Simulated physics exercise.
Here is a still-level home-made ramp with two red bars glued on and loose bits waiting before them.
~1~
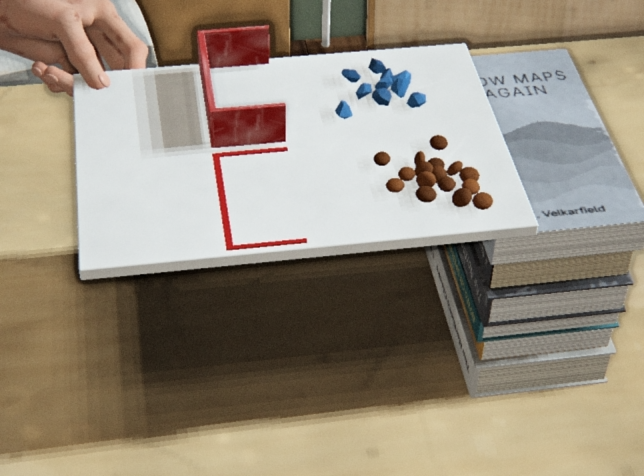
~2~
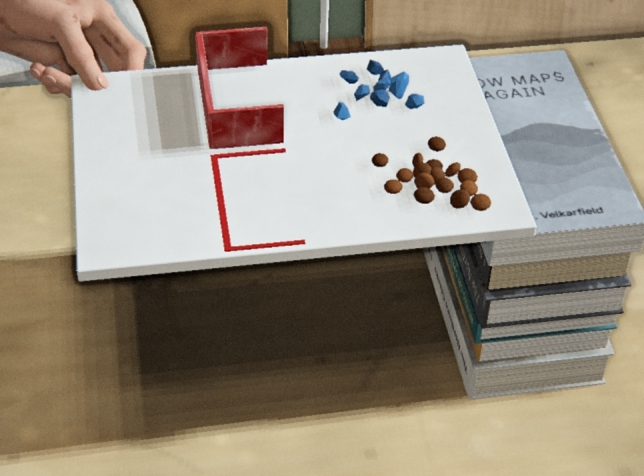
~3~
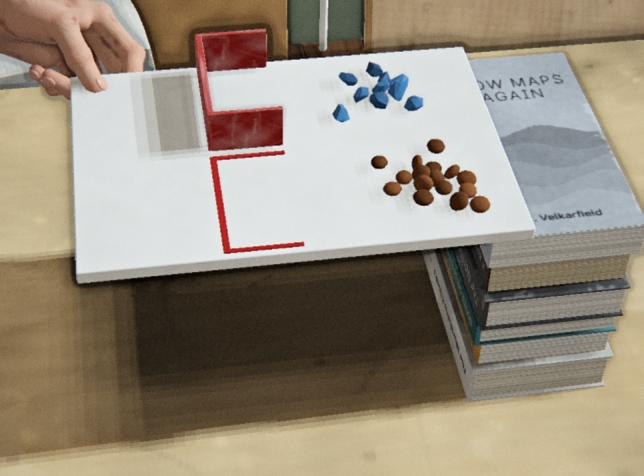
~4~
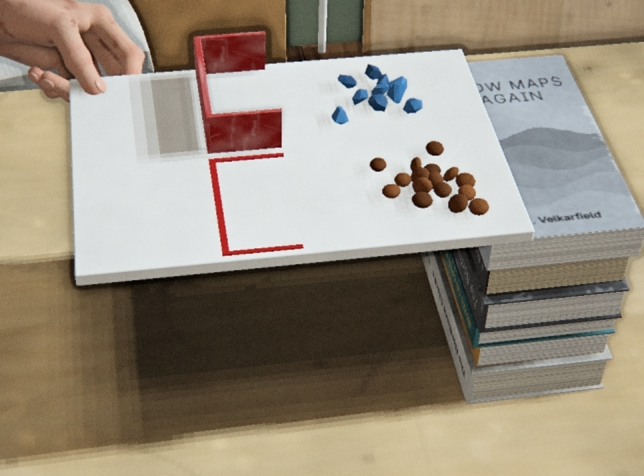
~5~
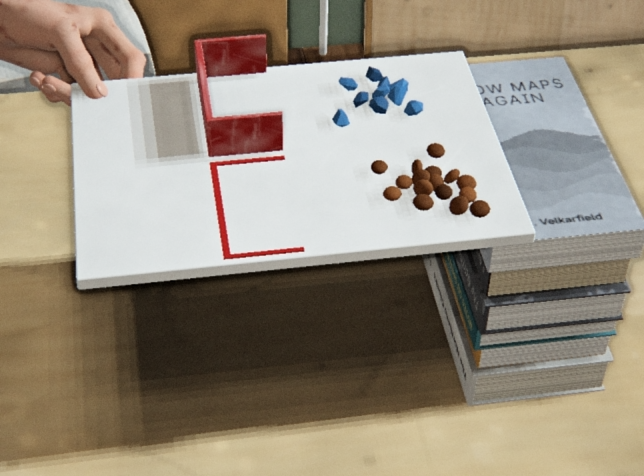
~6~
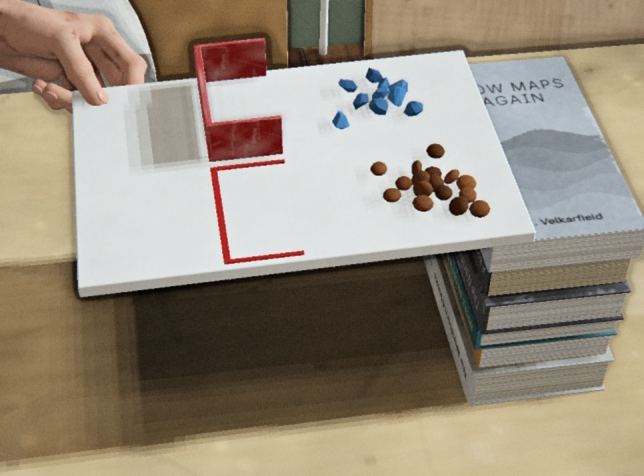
Hand holding the left end of a white board resting on stacked books, lowering it very slightly while blue and brown pieces stay put.
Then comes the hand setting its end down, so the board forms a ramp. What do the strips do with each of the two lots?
My prediction: The near portion is going to continue past its barrier, the far portion is going to gather behind its barrier.
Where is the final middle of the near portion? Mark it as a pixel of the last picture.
Near (98, 379).
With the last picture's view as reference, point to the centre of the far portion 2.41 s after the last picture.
I'd mark it somewhere close to (262, 214).
Then, 0.72 s on from there, board sloping at 15°; near portion where it was; far portion where it was.
Then, 1.50 s on from there, board sloping at 30°; near portion on its way down; far portion has reached its bar.
Then, 2.41 s on from there, board resting at 38°; near portion the whole lot past its bar; far portion has reached its bar.
In the end, board resting at 38°; near portion the whole lot past its bar; far portion gathered behind its bar.
